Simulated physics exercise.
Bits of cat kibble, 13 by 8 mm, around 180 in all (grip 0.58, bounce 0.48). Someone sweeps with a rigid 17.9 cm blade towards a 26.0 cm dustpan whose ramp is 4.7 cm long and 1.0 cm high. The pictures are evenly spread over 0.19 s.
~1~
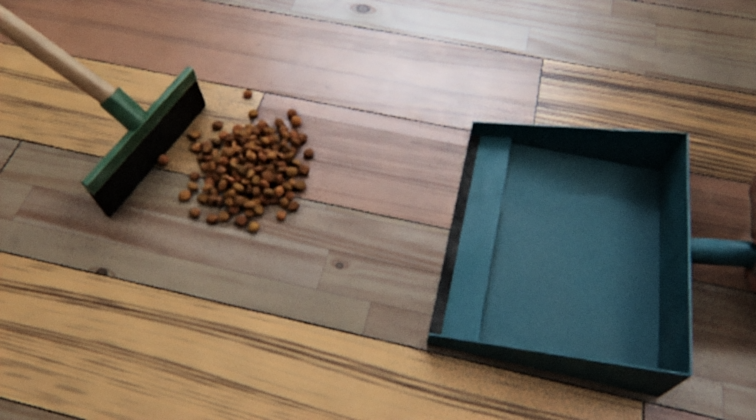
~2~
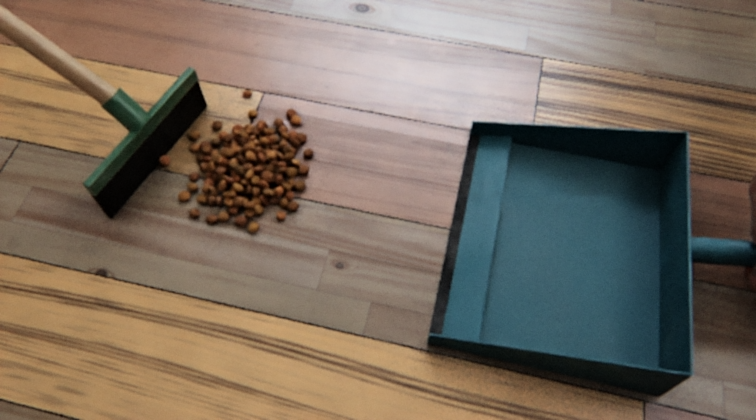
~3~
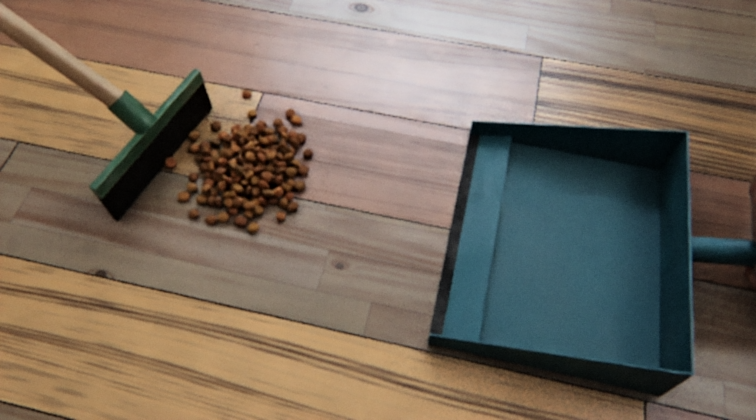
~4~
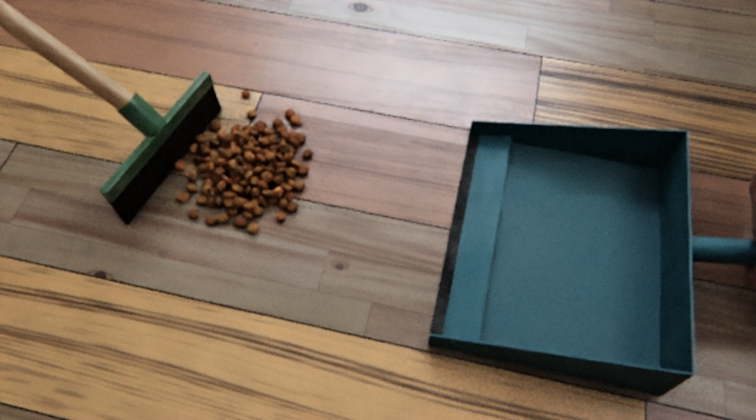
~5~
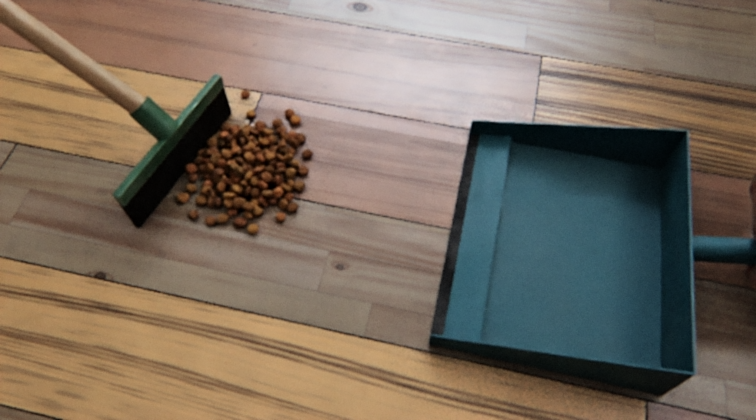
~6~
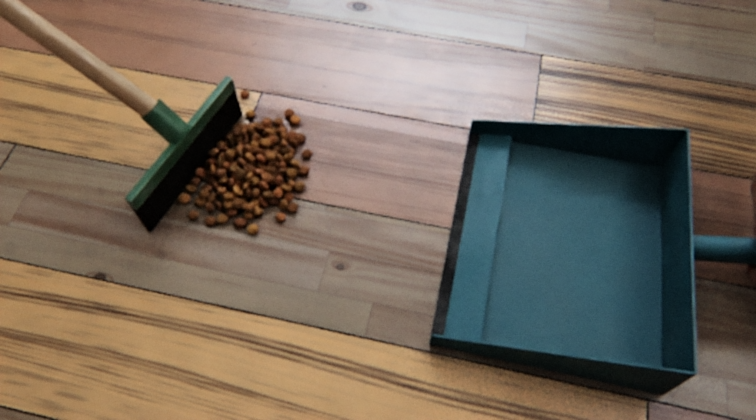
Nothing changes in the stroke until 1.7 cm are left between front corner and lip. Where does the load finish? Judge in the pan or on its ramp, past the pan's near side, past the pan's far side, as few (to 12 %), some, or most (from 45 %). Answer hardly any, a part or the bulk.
Pan a part, near side hardly any, far side hardly any.
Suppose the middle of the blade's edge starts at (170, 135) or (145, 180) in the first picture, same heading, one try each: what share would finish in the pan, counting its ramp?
Some 20 and 20 per cent.
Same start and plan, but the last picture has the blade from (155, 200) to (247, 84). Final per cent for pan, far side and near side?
Pan 20, far 5, near 0.
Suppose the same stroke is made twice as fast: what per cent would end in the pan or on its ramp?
Then about 30 per cent.
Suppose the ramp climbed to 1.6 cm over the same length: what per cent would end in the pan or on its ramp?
In that case some 25 per cent.
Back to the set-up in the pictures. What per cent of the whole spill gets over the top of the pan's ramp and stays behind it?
Some 0 per cent.
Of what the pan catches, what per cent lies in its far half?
Roughly 70 per cent.
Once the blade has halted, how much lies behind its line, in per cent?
Some 15 per cent.
Then, 0.33 s after the last picture, middle of the blade 17 cm from the lip; 0 % over the lip, far side 0 %, near side 0 %.
Then, 0.55 s after the last picture, middle of the blade 9 cm from the lip; 0 % over the lip, far side 0 %, near side 0 %.
Then, 0.89 s after the last picture, middle of the blade 4 cm from the lip; 25 % over the lip, far side 0 %, near side 0 %.
In the end, pan 25 %, near side 0 %, far side 0 %, in front of the lip or behind the blade 75 %.
